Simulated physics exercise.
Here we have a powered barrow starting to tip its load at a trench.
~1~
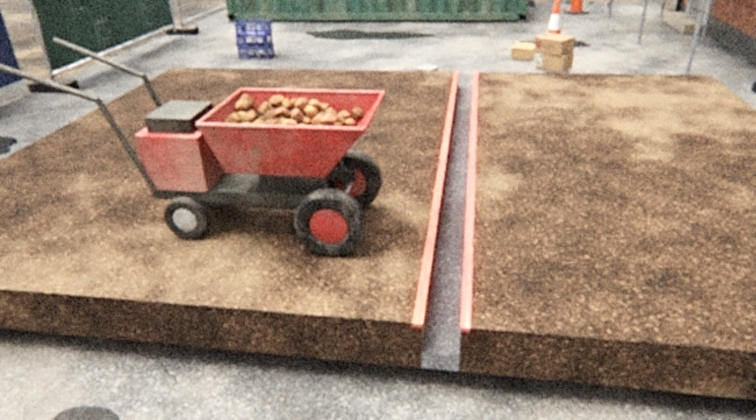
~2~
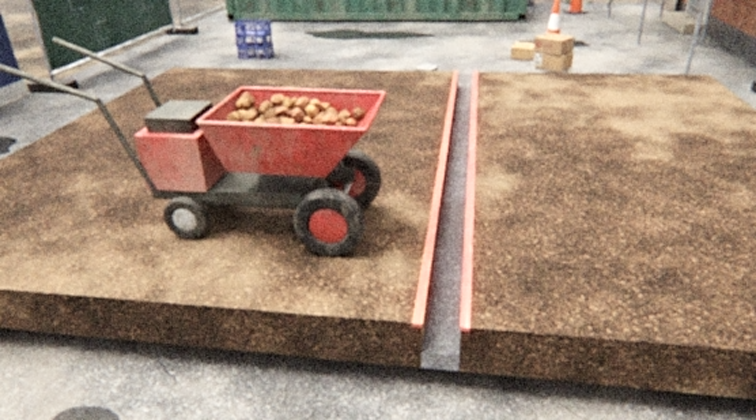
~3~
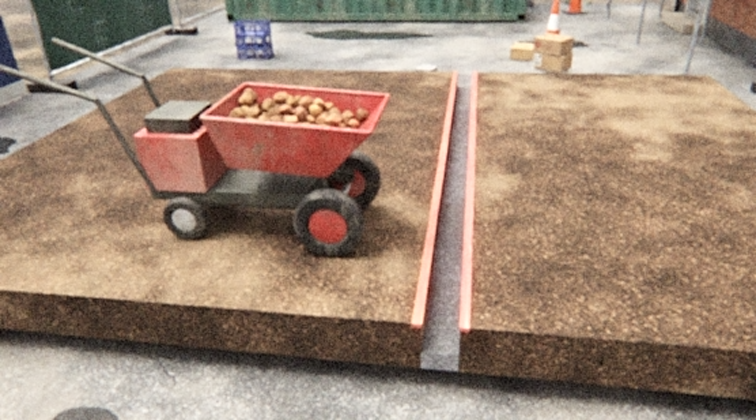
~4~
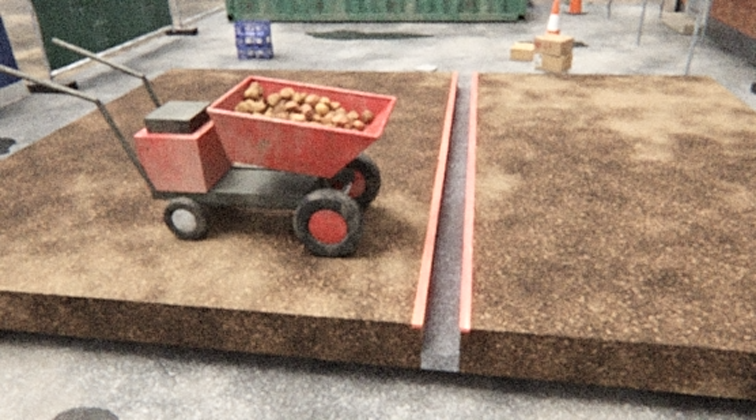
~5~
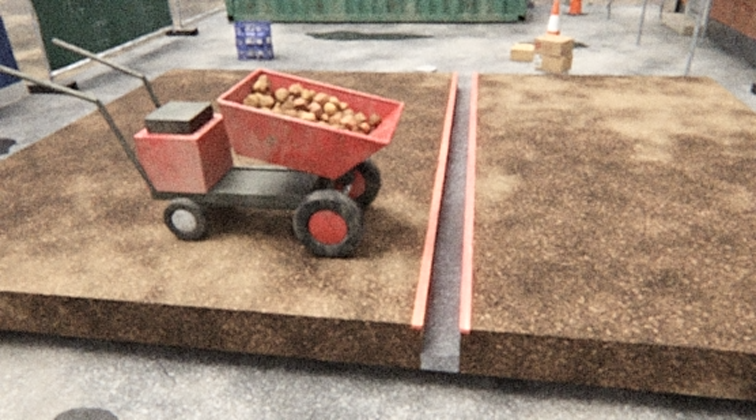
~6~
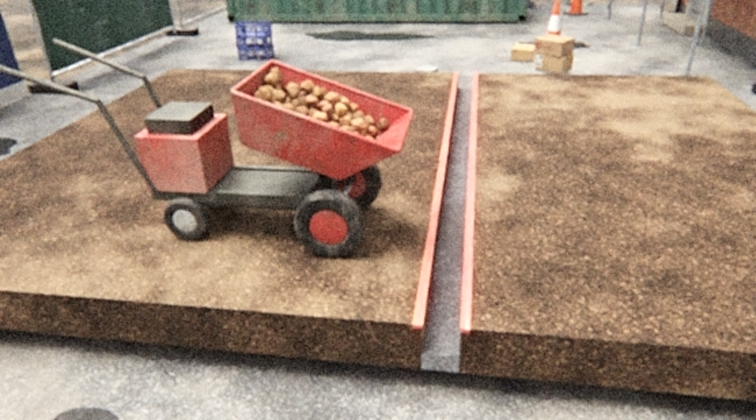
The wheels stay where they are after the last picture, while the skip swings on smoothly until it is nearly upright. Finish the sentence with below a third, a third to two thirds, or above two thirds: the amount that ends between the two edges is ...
The amount that ends between the two edges is a third to two thirds.
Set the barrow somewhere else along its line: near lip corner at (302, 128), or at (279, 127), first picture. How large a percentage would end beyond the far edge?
First spot: 10 %, second spot: 0 %.
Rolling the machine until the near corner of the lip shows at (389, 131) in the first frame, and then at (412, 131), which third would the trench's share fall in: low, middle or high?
Note - stop 1: Under a third; stop 2: Under a third.
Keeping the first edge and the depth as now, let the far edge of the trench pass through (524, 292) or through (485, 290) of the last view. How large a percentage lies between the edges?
100 % and 70 %, give or take.
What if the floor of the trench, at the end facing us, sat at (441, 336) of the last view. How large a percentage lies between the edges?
About 30 percent.
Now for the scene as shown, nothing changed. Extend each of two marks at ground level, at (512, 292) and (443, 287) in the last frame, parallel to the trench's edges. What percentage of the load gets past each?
Roughly 20 and 80 percent.
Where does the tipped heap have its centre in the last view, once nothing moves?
Centre at rest, last view: Approx. (472, 233).
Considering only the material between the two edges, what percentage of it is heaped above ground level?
Estimate: Near 20 in a hundred.
Soon, skip tipped steeply; all in the skip.
A while on, skip tipped right over; most in the skip; a small part in or heaped over the trench; a small part beyond it; a small part falling.
Towards the end, skip tipped right over; a small part in the skip; about a third in or heaped over the trench; about half beyond it.
Finally, skip tipped right over; a small part in the skip; about half in or heaped over the trench; about half beyond it.
